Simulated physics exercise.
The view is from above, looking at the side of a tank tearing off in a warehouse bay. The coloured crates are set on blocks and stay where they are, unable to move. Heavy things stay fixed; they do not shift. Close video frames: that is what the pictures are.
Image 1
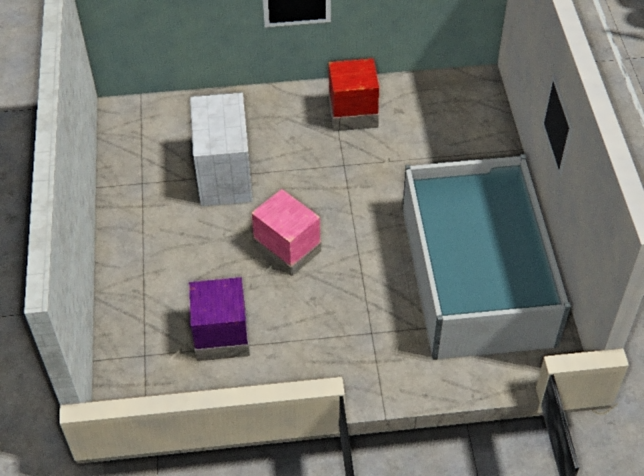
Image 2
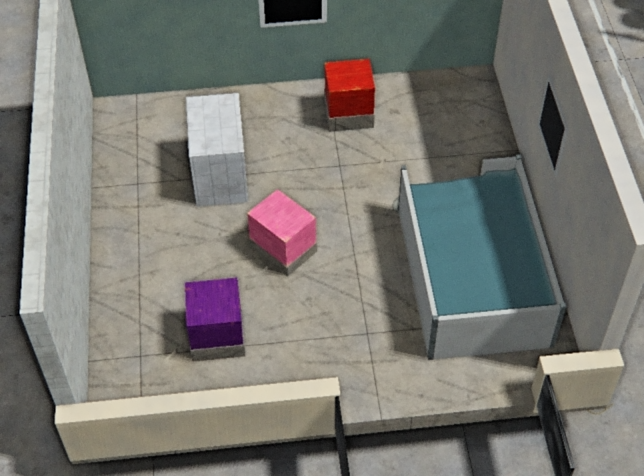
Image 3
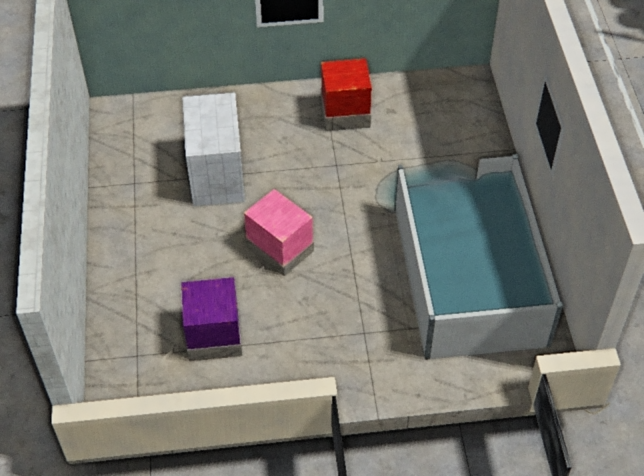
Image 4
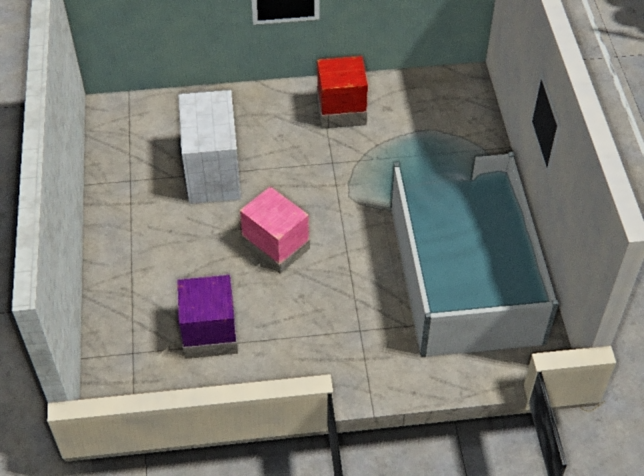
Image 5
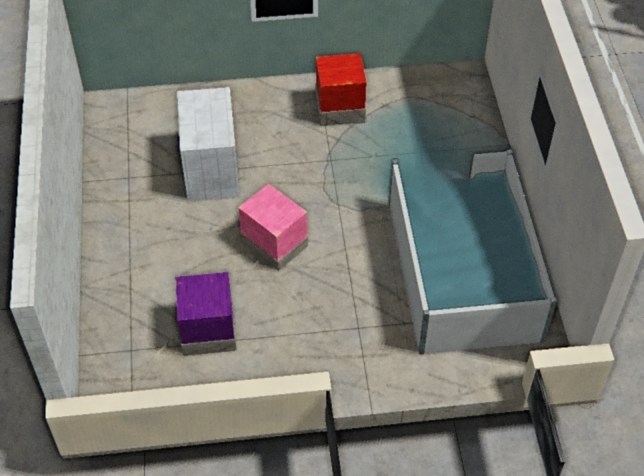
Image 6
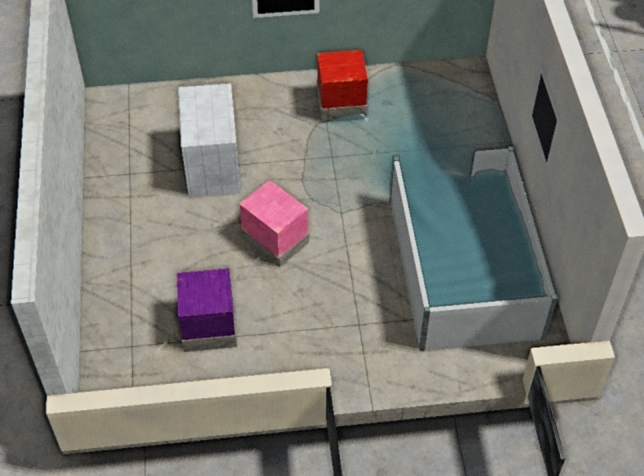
A tank's far side opens and water pours out, spreading across the floor among still blocks.
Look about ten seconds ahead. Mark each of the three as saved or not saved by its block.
Red crate - not saved; pink crate - saved; purple crate - saved.
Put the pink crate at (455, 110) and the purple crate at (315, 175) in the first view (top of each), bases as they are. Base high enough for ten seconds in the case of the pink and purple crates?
The pink crate is reached, while the purple crate is never reached.
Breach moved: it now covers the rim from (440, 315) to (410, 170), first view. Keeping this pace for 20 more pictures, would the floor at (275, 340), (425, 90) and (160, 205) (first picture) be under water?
Taking the points one after the other, they come out inundated, inundated and inundated.
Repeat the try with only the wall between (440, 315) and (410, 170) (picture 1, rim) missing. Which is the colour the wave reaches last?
Answer: The red crate.
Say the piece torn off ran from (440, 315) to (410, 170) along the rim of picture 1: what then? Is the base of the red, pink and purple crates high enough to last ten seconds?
The red crate is untouched, the pink crate is flooded and the purple crate is flooded.
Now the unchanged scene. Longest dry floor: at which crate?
The one in purple comes last.
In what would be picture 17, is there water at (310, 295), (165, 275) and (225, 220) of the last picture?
First spared, second spared, third spared.
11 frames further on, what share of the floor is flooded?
My estimate is roughly 35 percent.
A moment on, water covers 30 % of the floor; the red crate water round its plinth, the pink crate not reached, the purple crate not reached.
Next, water covers 35 % of the floor; the red crate water round its plinth, the pink crate water round its plinth, the purple crate not reached.
Then, water covers 50 % of the floor; the red crate water round its plinth, the pink crate water round its plinth, the purple crate not reached.
Later, water covers 85 % of the floor; the red crate water round its plinth, the pink crate water round its plinth, the purple crate water round its plinth.
In the end, water covers 100 % of the floor; the red crate was topped, the pink crate stayed above the water, the purple crate stayed above the water.
